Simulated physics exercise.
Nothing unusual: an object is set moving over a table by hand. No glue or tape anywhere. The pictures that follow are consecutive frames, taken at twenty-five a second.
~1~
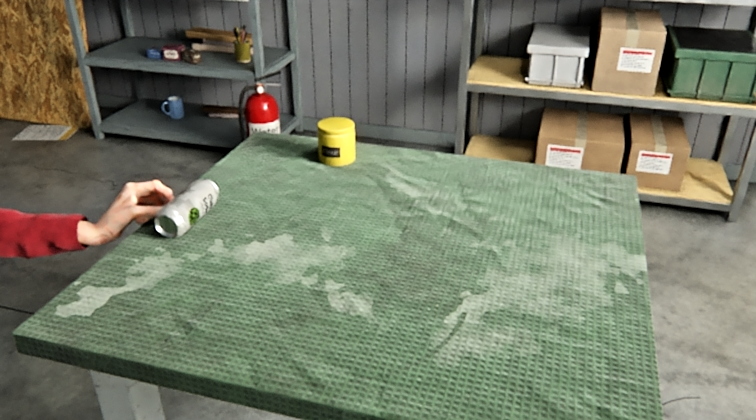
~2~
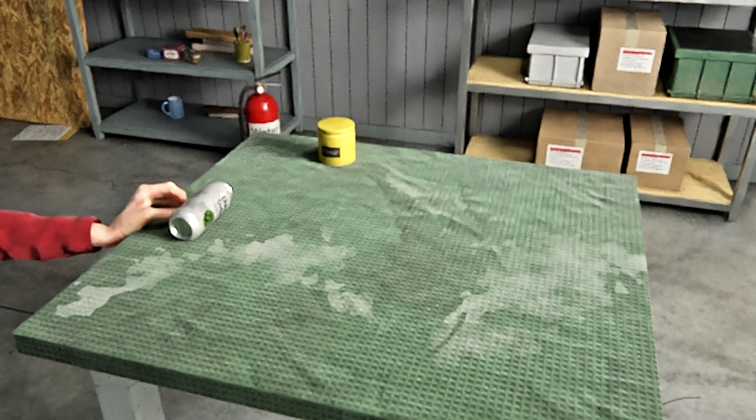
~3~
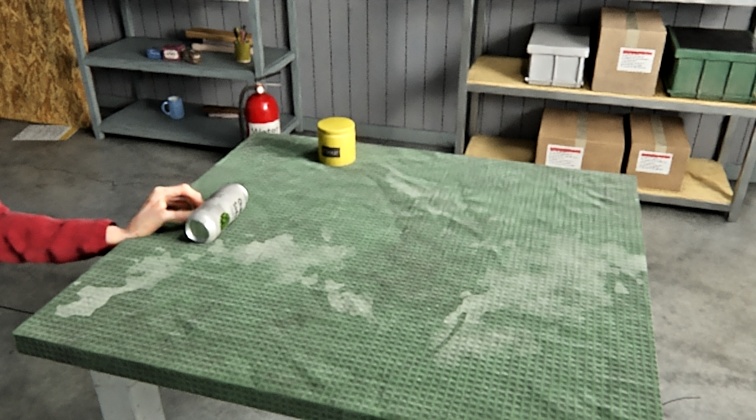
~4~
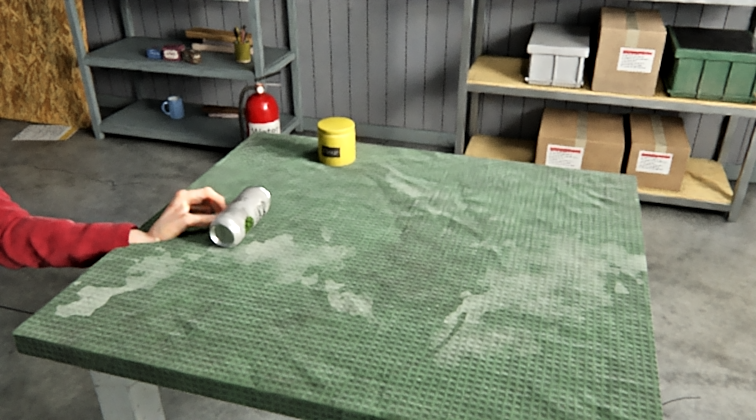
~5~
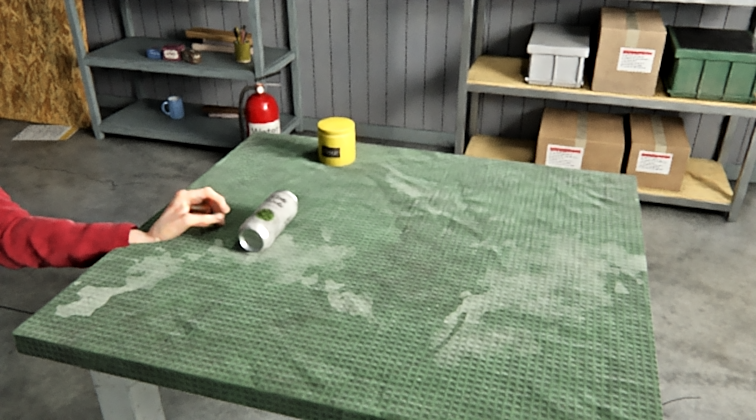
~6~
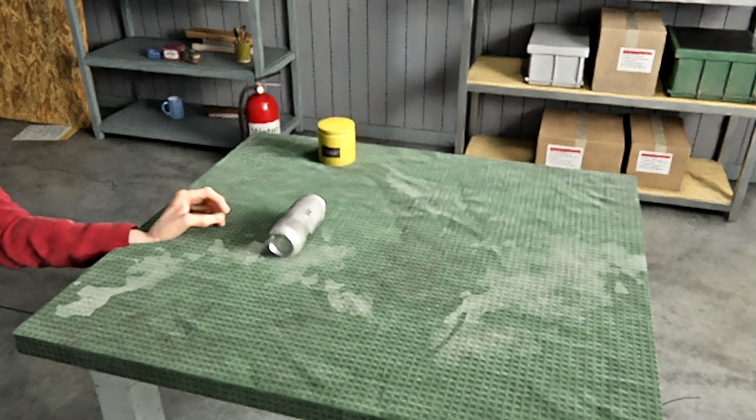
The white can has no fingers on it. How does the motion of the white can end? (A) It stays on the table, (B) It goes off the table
It goes off the table.
Then, 0.20 s later than the last frame, white can moved well along near (446, 248).
Then, 0.60 s later than the last frame, white can now off the table.
Then, 0.90 s later than the last frame, things are still on the move.
Then, 1.20 s later than the last frame, as before.
When it is over, off the table, white can.
